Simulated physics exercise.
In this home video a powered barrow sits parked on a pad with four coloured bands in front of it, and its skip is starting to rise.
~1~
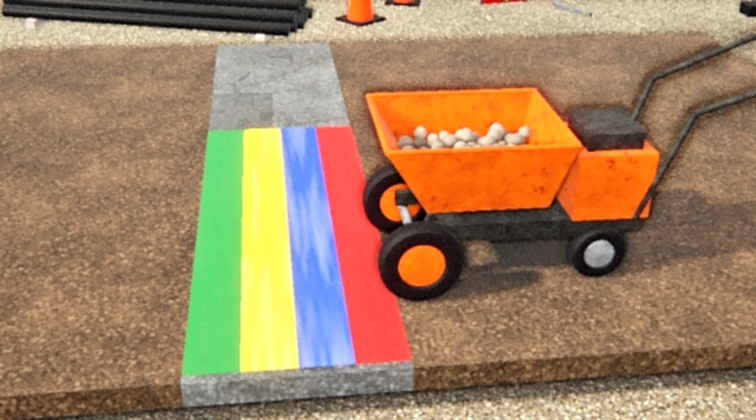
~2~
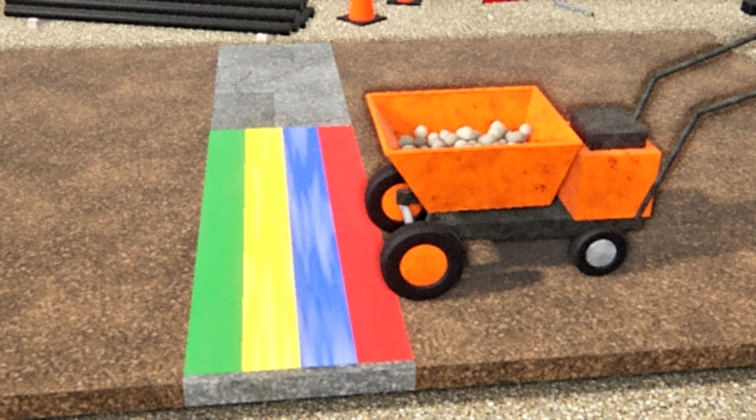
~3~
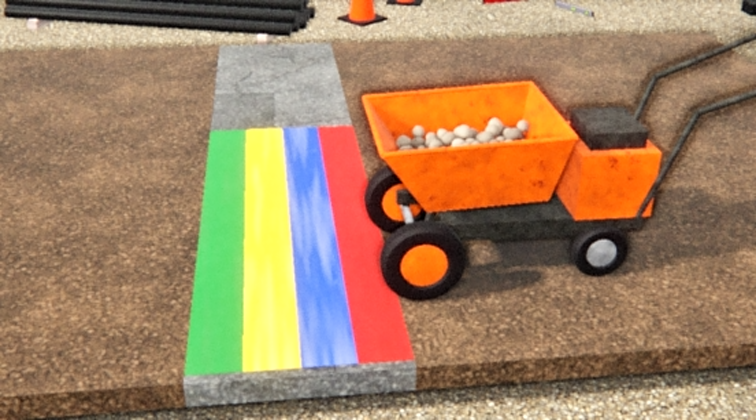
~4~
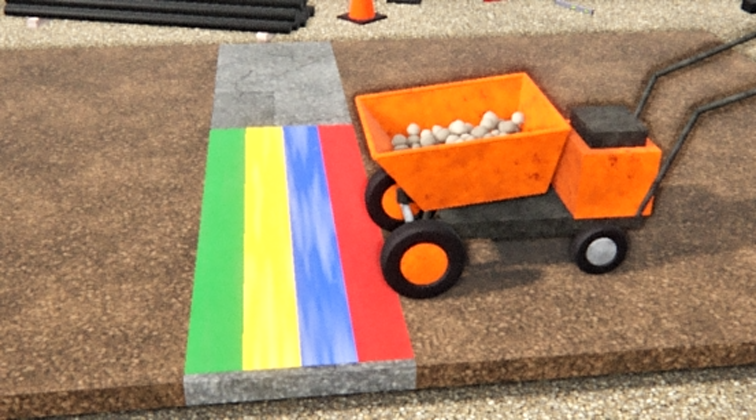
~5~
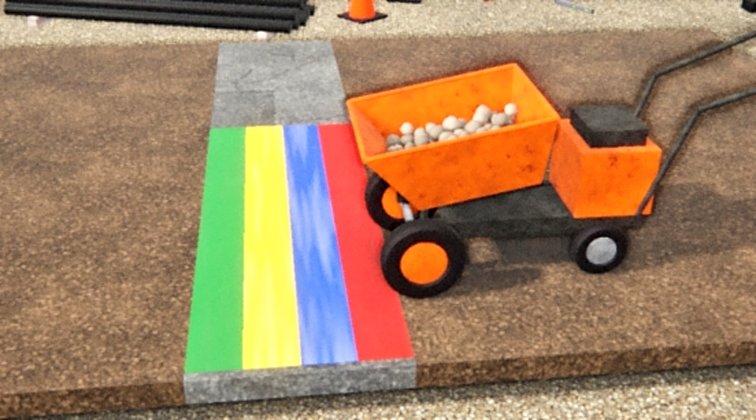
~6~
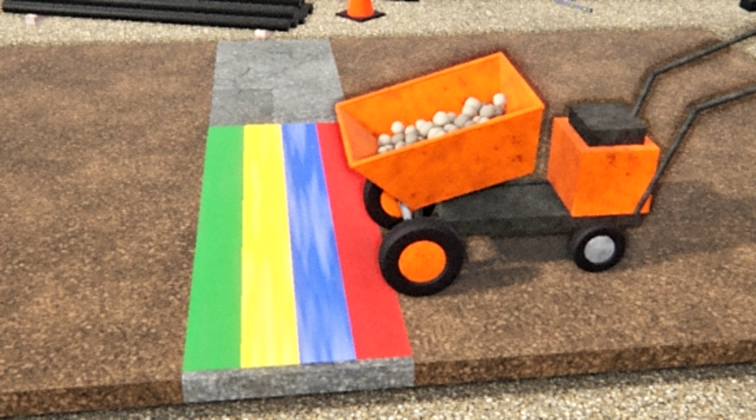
An orange skip full of pale, rounded pebbles sits level at first on a parked black-and-orange powered barrow, seen from above and to the side on a brown, gritty surface. Left of its front wheels lies a grey slab banded green, yellow, blue and red, with black pipes and an orange cone behind. The skip slowly tilts up at its right end, its lip shifting slightly left and down, while the wheels stay put and the view barely shifts.
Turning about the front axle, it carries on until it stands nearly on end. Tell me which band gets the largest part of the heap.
I would say the yellow band gets the largest part.
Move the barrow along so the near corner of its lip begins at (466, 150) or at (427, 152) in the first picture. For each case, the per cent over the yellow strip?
About 10 per cent, then about 30 per cent.
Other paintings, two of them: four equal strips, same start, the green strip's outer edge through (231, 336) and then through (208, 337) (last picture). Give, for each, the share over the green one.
First some 30, then 30 per cent.
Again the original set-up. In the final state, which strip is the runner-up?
It's green.
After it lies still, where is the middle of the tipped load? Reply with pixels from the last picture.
Centre at rest: Close to (250, 259).
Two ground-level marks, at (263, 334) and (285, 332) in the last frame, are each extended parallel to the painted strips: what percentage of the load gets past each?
About 40 and 60 %.
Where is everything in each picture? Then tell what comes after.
The first picture shows lip of the skip (388, 154), level; top of the load (481, 155), river pebbles; red strip (376, 326); blue strip (323, 330); yellow strip (269, 333); green strip (214, 337).
The second picture shows lip of the skip (388, 154), level; top of the load (482, 154).
The third picture shows lip of the skip (383, 156), tipped barely; top of the load (495, 147).
The fourth picture shows lip of the skip (375, 157), tipped a little; top of the load (493, 153).
The fifth picture shows lip of the skip (365, 161), tipped a little; top of the load (497, 132).
The sixth picture shows lip of the skip (352, 166), tipped clearly; top of the load (485, 124); red strip (377, 322); blue strip (323, 326); yellow strip (269, 329); green strip (214, 333).
Just after the last frame, skip tipped steeply; every one in the skip.
A moment on, skip tipped right over; almost all in the skip; about a tenth over the yellow strip.
Further on, skip tipped right over; roughly a third in the skip; roughly a third over the yellow strip; roughly a quarter over the green strip; about a tenth off the paint.
When it is over, skip tipped right over; roughly a third in the skip; not one over the red strip; not one over the blue strip; roughly a third over the yellow strip; roughly a quarter over the green strip; about a tenth off the paint.
